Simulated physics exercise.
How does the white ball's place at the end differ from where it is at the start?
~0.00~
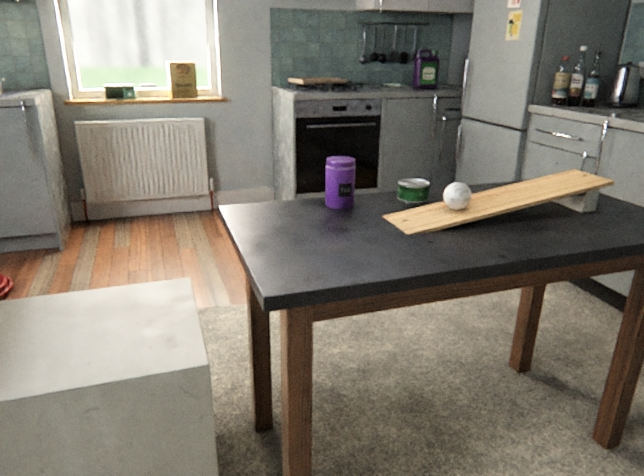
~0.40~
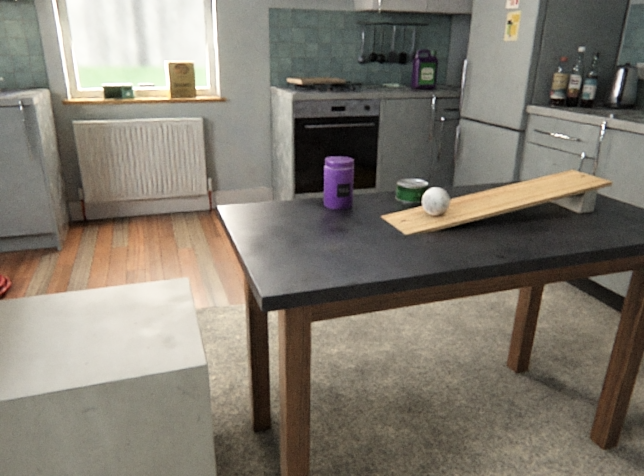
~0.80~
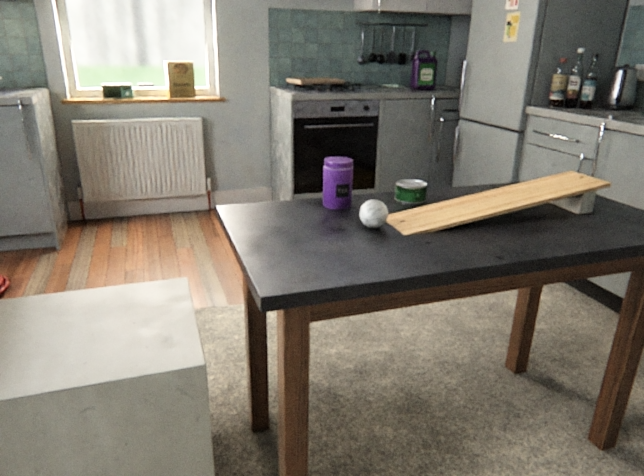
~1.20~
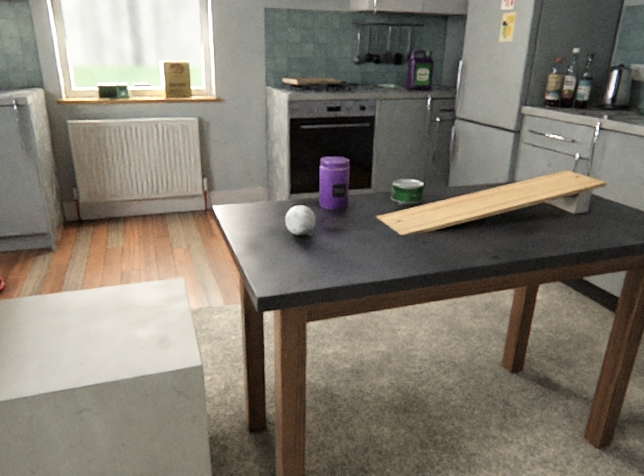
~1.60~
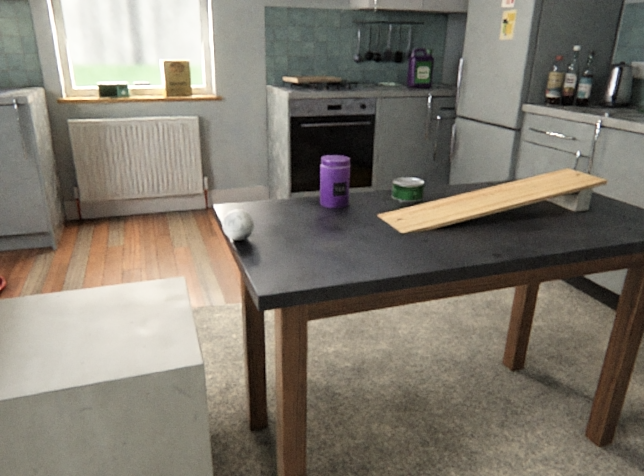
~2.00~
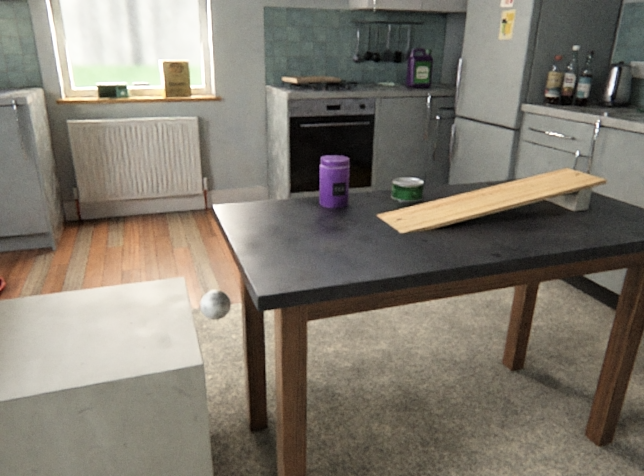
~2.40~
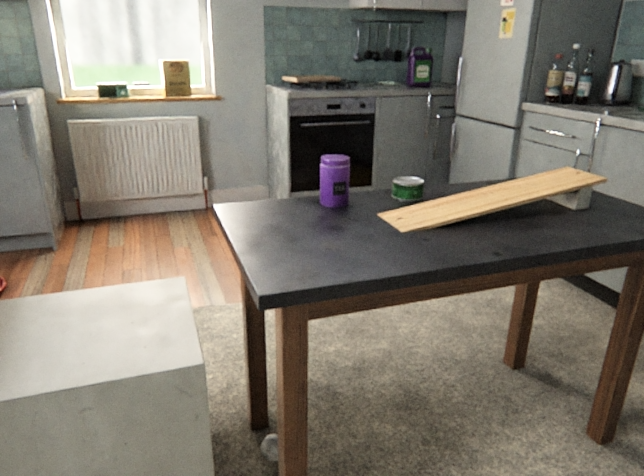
At the start the white ball is on the sloping wooden board on the table. At the end it is down low in the gap between the table and the pale cabinet, near the table legs.
